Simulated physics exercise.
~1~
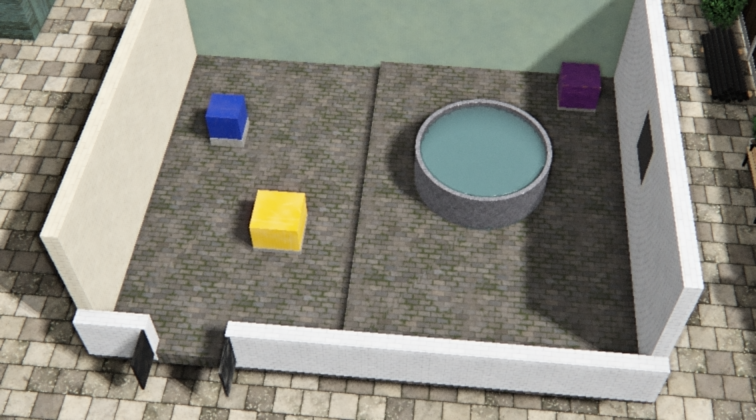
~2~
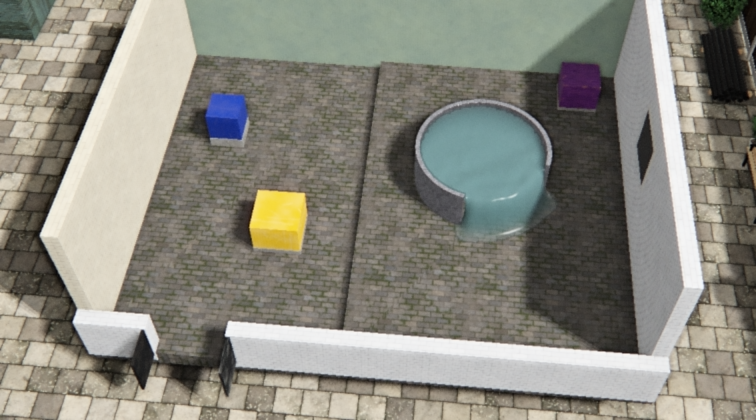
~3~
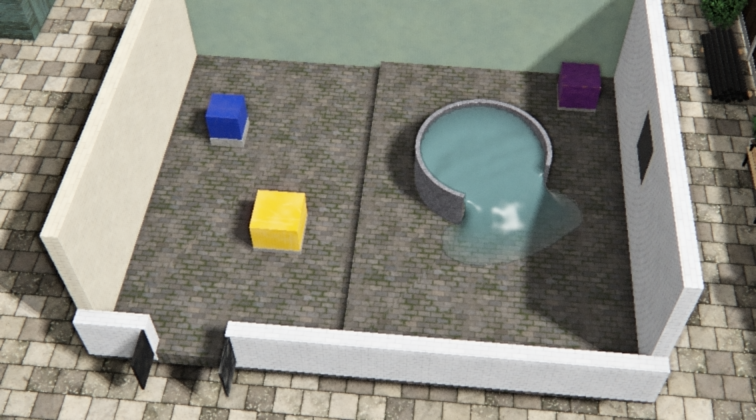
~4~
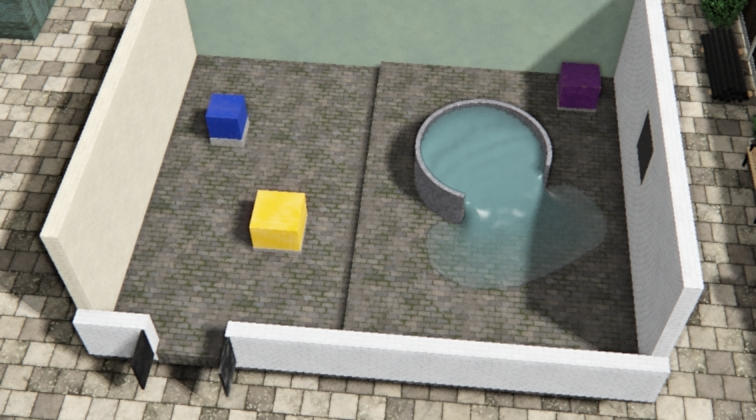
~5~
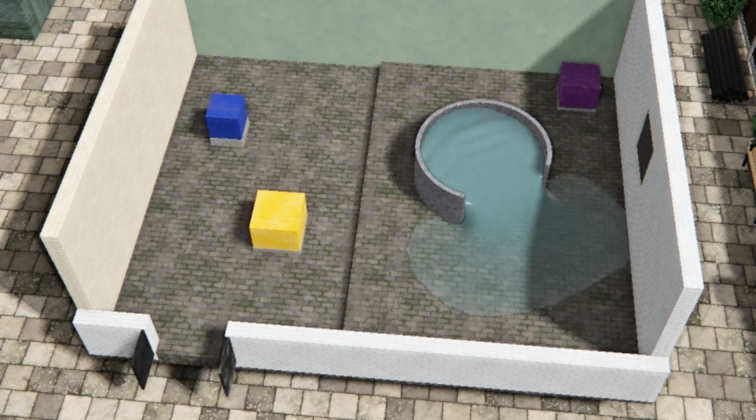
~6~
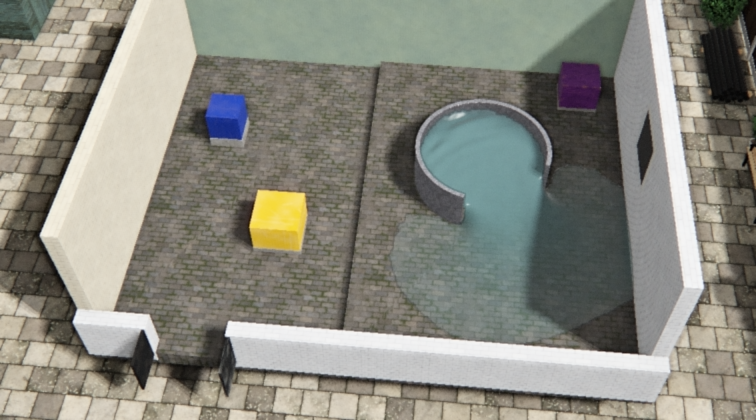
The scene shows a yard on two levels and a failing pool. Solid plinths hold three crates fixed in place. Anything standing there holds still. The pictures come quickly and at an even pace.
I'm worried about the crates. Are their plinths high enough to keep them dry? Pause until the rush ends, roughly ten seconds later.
Well, the blue crate will stay dry, the yellow crate will get wet, the purple crate will get wet.
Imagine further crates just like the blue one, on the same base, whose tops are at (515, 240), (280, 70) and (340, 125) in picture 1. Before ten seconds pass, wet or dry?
Well, the first one gets caught, the next one stays clear of it, and the final one stays clear of it.
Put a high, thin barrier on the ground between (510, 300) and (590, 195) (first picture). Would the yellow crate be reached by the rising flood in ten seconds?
The yellow one escapes it.
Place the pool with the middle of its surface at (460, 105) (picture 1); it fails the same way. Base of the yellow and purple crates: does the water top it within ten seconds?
I reckon the yellow one is overrun, while the purple one is overrun.
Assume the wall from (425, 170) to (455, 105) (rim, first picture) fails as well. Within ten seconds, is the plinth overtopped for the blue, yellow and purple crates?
As I see it, the blue crate is overtopped, the yellow crate is overtopped and the purple crate avoids the flood.
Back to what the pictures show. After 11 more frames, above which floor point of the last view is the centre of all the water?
The water's middle lies around (526, 259).
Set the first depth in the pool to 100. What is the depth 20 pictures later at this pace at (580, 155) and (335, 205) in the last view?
Near 2 per cent and 0 per cent, respectively.
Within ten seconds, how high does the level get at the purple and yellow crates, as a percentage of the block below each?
Around 260 in a hundred for the first and 150 in a hundred for the second.
A moment on, water covers 20 % of the floor; the blue crate not reached, the yellow crate not reached, the purple crate not reached.
Next, water covers 25 % of the floor; the blue crate not reached, the yellow crate not reached, the purple crate not reached.
Then, water covers 35 % of the floor; the blue crate not reached, the yellow crate not reached, the purple crate water round its plinth.
Later, water covers 70 % of the floor; the blue crate not reached, the yellow crate water round its plinth, the purple crate water round its plinth.
In the end, water covers 100 % of the floor; the blue crate stayed above the water, the yellow crate was topped, the purple crate was topped.
